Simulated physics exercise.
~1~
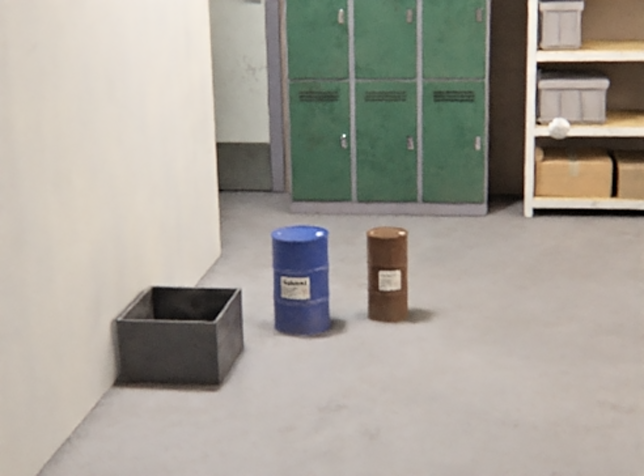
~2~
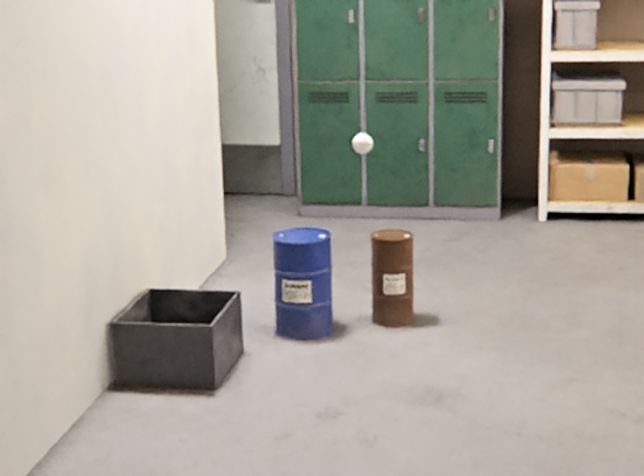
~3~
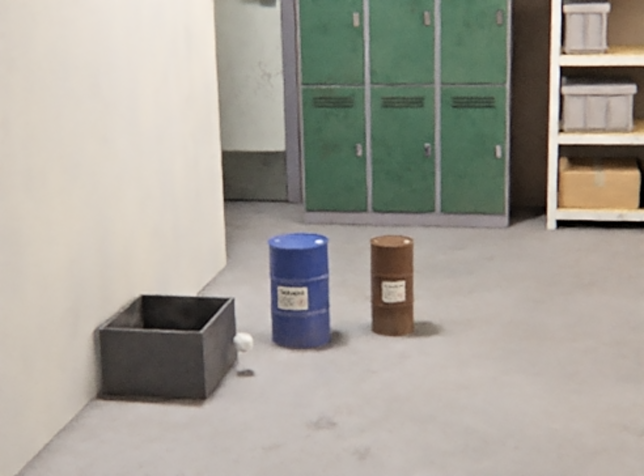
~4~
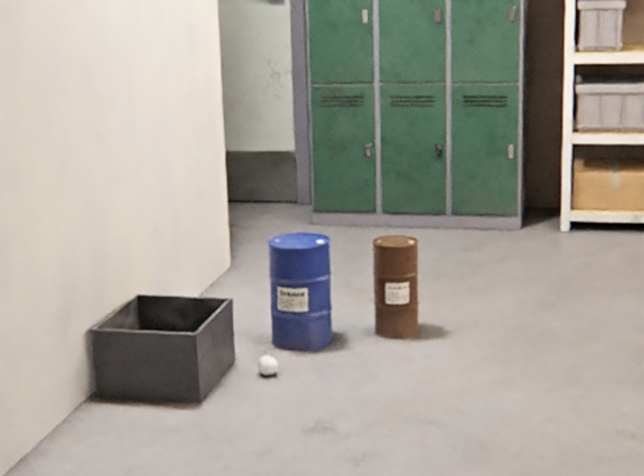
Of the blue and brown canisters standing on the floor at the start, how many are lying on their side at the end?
None of them are; the blue canister and the brown canister are both still upright at the end.
Storage room with green lockers, a small white object flying left, dropping beside an open dark box and ending outside it.
